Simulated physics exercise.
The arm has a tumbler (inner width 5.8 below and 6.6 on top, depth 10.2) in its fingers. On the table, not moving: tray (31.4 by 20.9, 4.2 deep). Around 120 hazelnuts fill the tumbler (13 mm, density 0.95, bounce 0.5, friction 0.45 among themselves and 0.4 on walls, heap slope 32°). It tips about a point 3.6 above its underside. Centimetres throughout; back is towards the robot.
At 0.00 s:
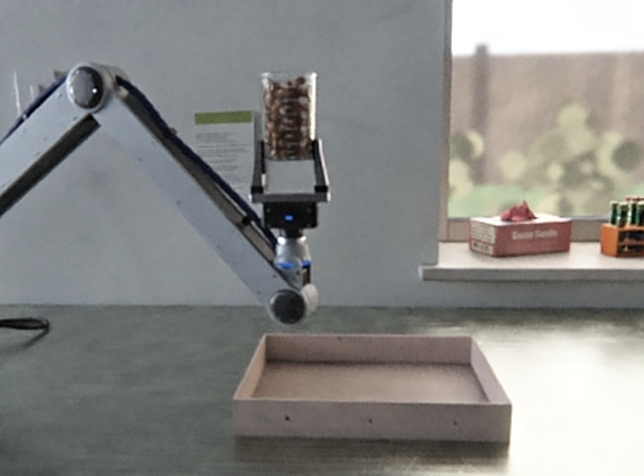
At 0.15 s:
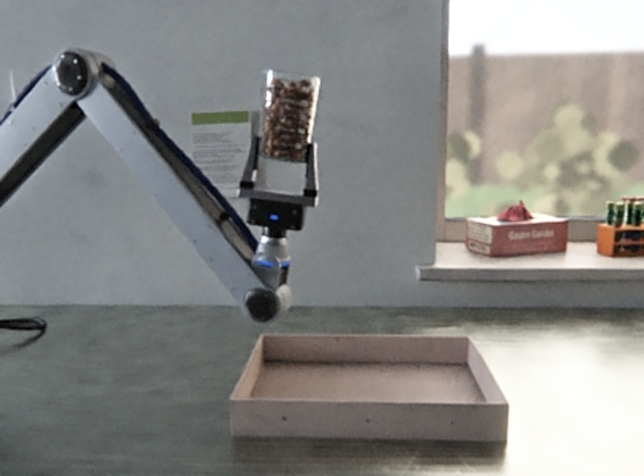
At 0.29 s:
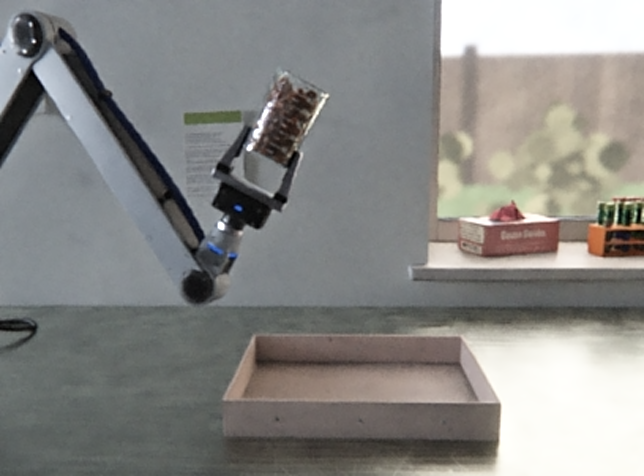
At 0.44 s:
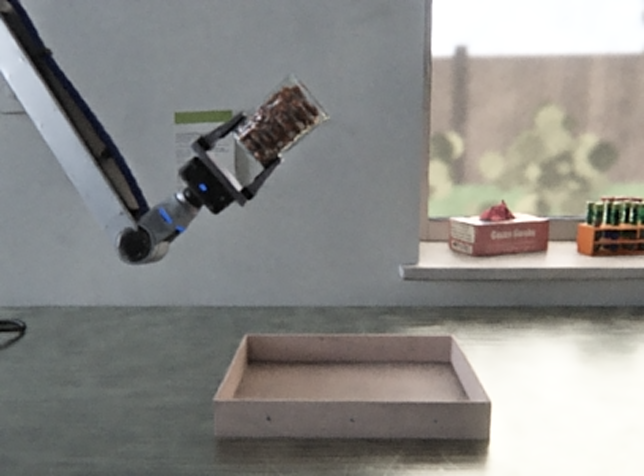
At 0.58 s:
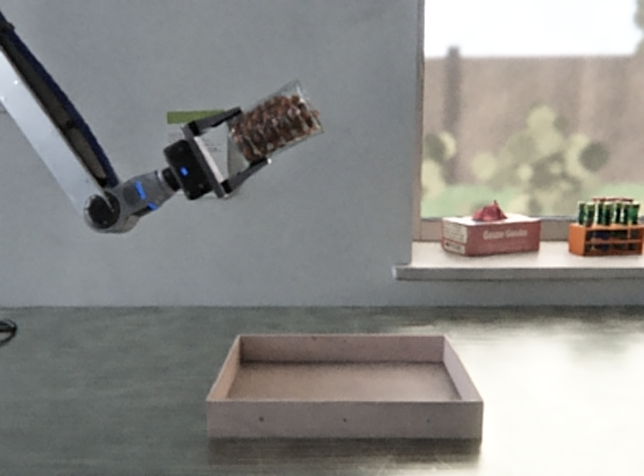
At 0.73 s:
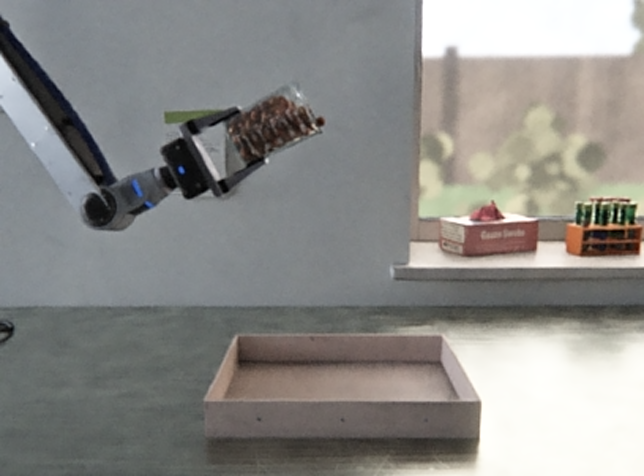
A robot arm held up a clear tumbler full of hazelnuts and tilted it steadily to the right until it leaned well over, with the nuts still inside, above an empty shallow tray.
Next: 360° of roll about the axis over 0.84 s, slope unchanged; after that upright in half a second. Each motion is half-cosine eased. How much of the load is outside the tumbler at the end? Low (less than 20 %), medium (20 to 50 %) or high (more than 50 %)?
A low share, less than 20 %, ends outside the tumbler.
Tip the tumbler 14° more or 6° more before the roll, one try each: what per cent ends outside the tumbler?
Some 25 and 10 per cent.
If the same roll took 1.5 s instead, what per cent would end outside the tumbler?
In that case some 5 per cent.
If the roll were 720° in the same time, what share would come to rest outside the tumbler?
It would be near 5 per cent.
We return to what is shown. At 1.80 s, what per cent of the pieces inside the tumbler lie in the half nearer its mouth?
Roughly 50 per cent.
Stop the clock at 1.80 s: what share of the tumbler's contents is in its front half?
Roughly 45 per cent.
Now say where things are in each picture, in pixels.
The first picture shows the tumbler middle at (288, 119), upright; upper third of the load around (290, 96), from x 265 to 310, top at y 80; 119 in the tumbler.
The second picture shows the tumbler middle at (287, 119), tipped 8°; upper third of the load around (289, 97), from x 265 to 310, top at y 80.
The third picture shows the tumbler middle at (284, 121), tipped 28°; upper third of the load around (290, 100), from x 255 to 315, top at y 80.
The fourth picture shows the tumbler middle at (279, 123), tipped 50°; upper third of the load around (290, 107), from x 245 to 315, top at y 90.
The fifth picture shows the tumbler middle at (273, 125), tipped 63°; upper third of the load around (283, 112), from x 235 to 315, top at y 100.
The sixth picture shows the tumbler middle at (271, 125), tipped 64°; upper third of the load around (281, 113), from x 235 to 320, top at y 100; 119 in the tumbler.
After 1.27 s, tipped 64°, highest piece 40 above the table; 118 in the tumbler, 1 in the tray.
After 1.80 s, tipped 36°, highest piece 40 above the table; 116 in the tumbler, 2 in the tray, 1 in flight or on a rim.
After 2.27 s, upright, highest piece 42 above the table; 116 in the tumbler, 3 in the tray.
After 2.97 s, upright, highest piece 42 above the table; 116 in the tumbler, 3 in the tray.
In the end, 116 in the tumbler, 3 in the tray. That is 3 % outside the tumbler.
